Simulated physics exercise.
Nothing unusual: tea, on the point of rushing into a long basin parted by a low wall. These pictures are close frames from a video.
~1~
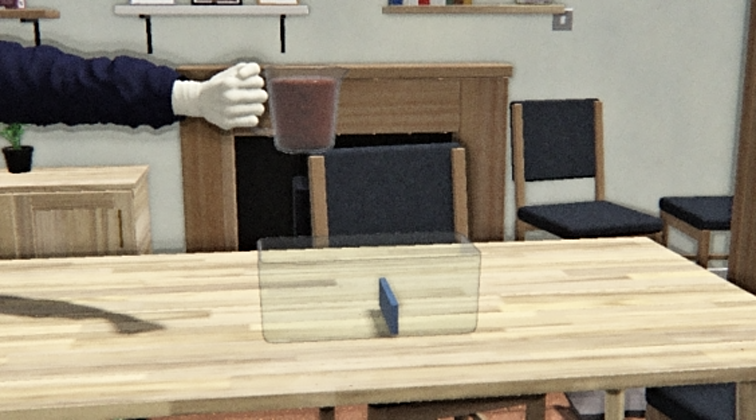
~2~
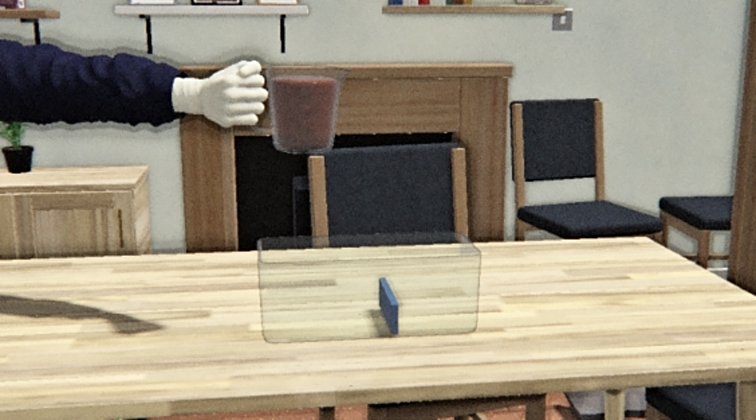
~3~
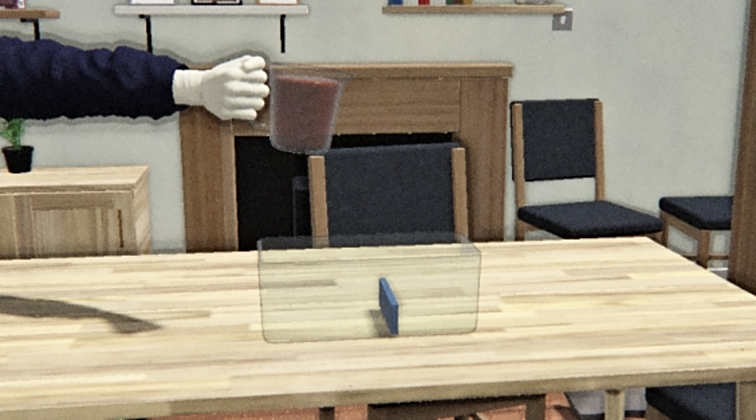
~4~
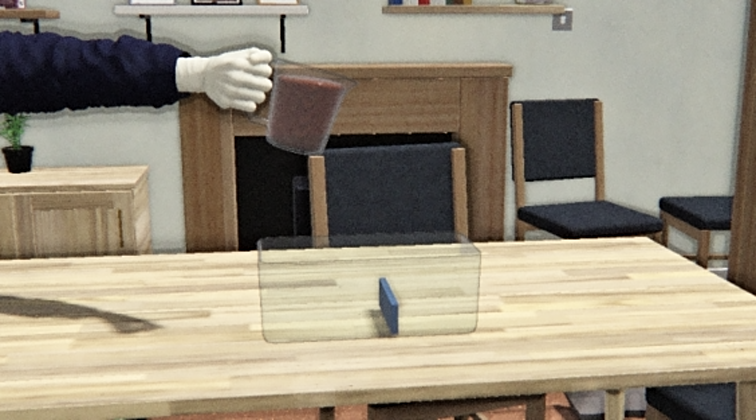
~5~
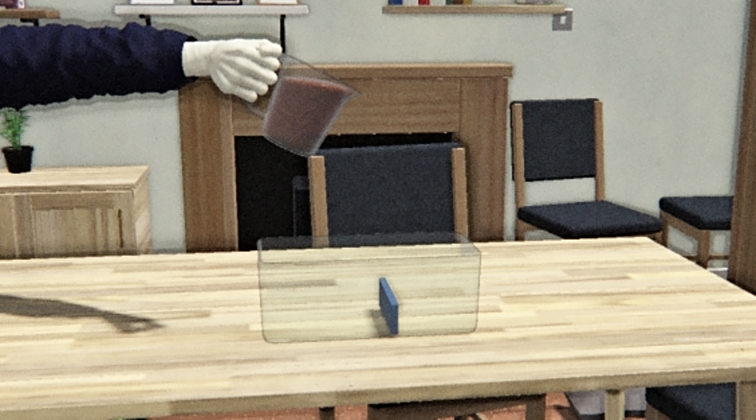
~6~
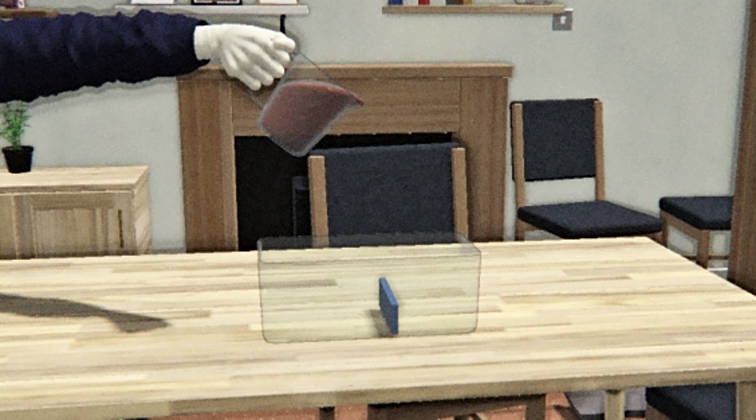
A room with a wooden fireplace, dark chairs and wall shelves is seen from a fixed viewpoint facing a pale wooden table. On the table sits a long, clear basin with a small blue divider inside, while at upper left a white-gloved hand in a dark navy sleeve holds a transparent cup of reddish-brown contents. The hand tilts the cup steadily rightward above the basin, and the contents slope up to its lip.
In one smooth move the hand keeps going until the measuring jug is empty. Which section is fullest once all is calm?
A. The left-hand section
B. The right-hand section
(B) The right-hand section.
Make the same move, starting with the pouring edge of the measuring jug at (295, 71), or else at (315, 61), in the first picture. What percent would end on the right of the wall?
You'd see around 10 per cent, and then around 10 per cent.
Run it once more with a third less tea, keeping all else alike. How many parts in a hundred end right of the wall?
Best guess: Around 45 %.
A moment on, the tilt is 110° and 40 per cent is still to pour, 0 is left of the wall and 13 right of it.
Next, the tilt is 114° and 5 per cent is still to pour, 22 is left of the wall and 48 right of it.
Then the tilt is 114° and 0 per cent is still to pour, 32 is left of the wall and 58 right of it.
Later the tilt is 114° and 0 per cent is still to pour, 34 is left of the wall and 58 right of it.
At rest 34 per cent lies left of the wall, 58 right of it and 7 outside.
